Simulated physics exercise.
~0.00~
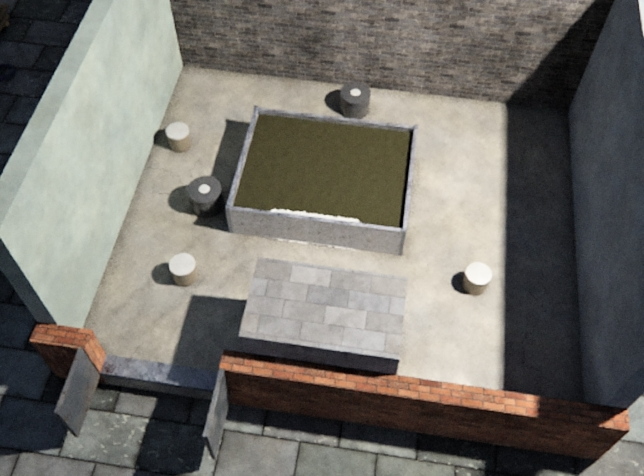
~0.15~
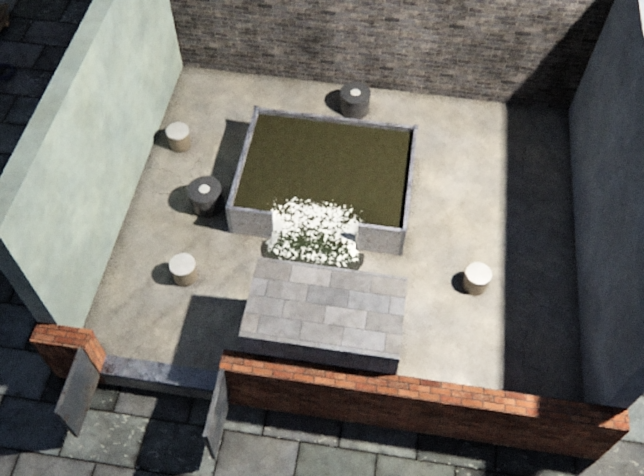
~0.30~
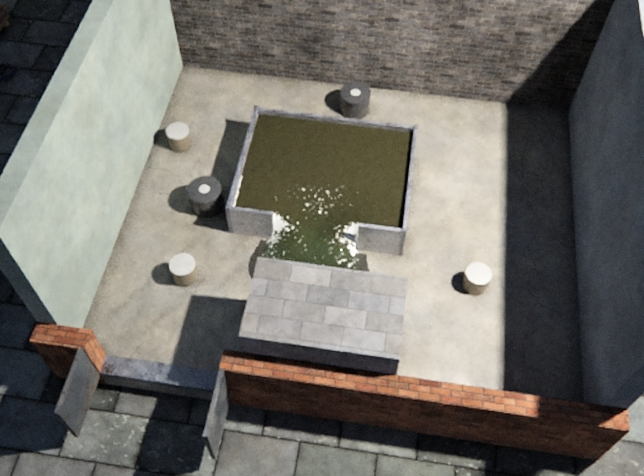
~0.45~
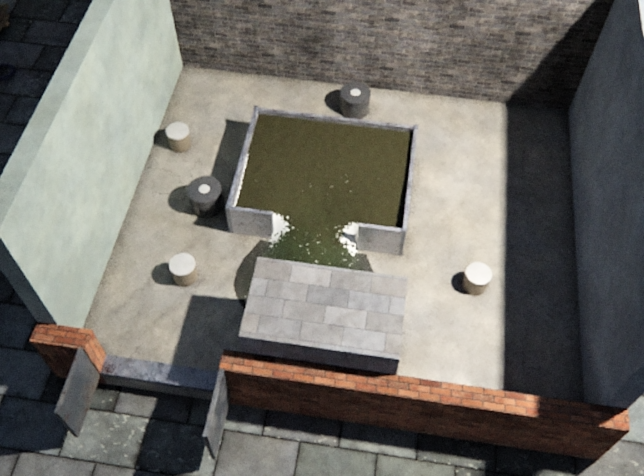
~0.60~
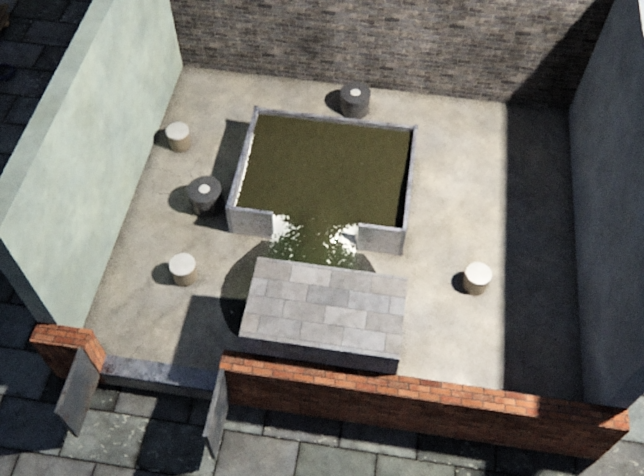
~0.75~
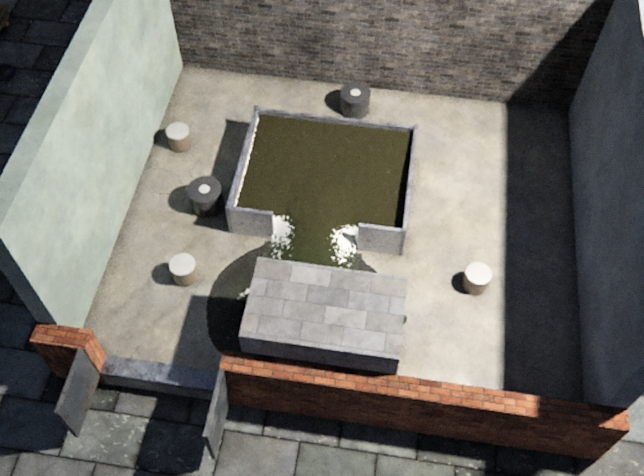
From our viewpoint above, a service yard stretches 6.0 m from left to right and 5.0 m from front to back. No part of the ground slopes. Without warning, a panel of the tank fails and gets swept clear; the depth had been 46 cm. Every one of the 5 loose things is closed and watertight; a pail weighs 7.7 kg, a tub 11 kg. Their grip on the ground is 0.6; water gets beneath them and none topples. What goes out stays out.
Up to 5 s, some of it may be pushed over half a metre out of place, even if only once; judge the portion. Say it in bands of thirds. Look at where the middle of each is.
Middle third.
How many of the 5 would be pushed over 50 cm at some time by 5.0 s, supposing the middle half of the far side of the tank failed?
The answer would then be 2.
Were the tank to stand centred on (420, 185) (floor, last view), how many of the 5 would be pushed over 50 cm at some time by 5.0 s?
Count: 0.
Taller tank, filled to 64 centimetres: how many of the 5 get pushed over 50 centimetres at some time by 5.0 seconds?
Result: 2.
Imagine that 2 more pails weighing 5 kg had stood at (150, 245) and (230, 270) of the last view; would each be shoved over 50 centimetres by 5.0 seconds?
Taking them in turn, the first is above the mark and the second above the mark.
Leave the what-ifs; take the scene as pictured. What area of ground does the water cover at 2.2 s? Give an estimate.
Flooded: Near 15 m2.
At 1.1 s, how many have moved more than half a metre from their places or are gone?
At that time I count 0.
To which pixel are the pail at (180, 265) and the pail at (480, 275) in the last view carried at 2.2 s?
They end up about (132, 252) and (514, 264) in the last view.
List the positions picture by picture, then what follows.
In the first picture, a pail at (177, 131), on the bottom; a pail at (182, 264) rests on the ground; 3.7 m2 under water; 0 of 5 have shifted.
In the second picture, a pail at (177, 131) rests on the ground; a pail at (182, 264) rests on the ground; water covers 4.2 m2; 0 of 5 have shifted.
In the third picture, a pail at (177, 131), on the bottom; a pail at (182, 264), on the bottom; water covers 4.8 m2; 0 of 5 have shifted.
In the fourth picture, a pail at (177, 131) rests on the ground; a pail at (182, 264), on the bottom; water covers 5.4 m2; 0 of 5 have shifted.
In the fifth picture, a pail at (177, 131), on the bottom; a pail at (182, 264), on the bottom; 5.6 m2 under water; 0 of 5 have shifted.
In the sixth picture, a pail at (177, 131), on the bottom; a pail at (182, 264), on the bottom; water covers 6.0 m2; 0 of 5 have shifted.
After 1.1 s 0 of 5 are over 50 cm from their spots; 0 afloat.
After 2.2 s 1 of 5 are over 50 cm from their spots; 0 afloat.
After 3.5 s 2 of 5 are over 50 cm from their spots; 1 afloat.
After 5.0 s 2 of 5 are over 50 cm from their spots, and 2 have been at some point; 0 afloat.
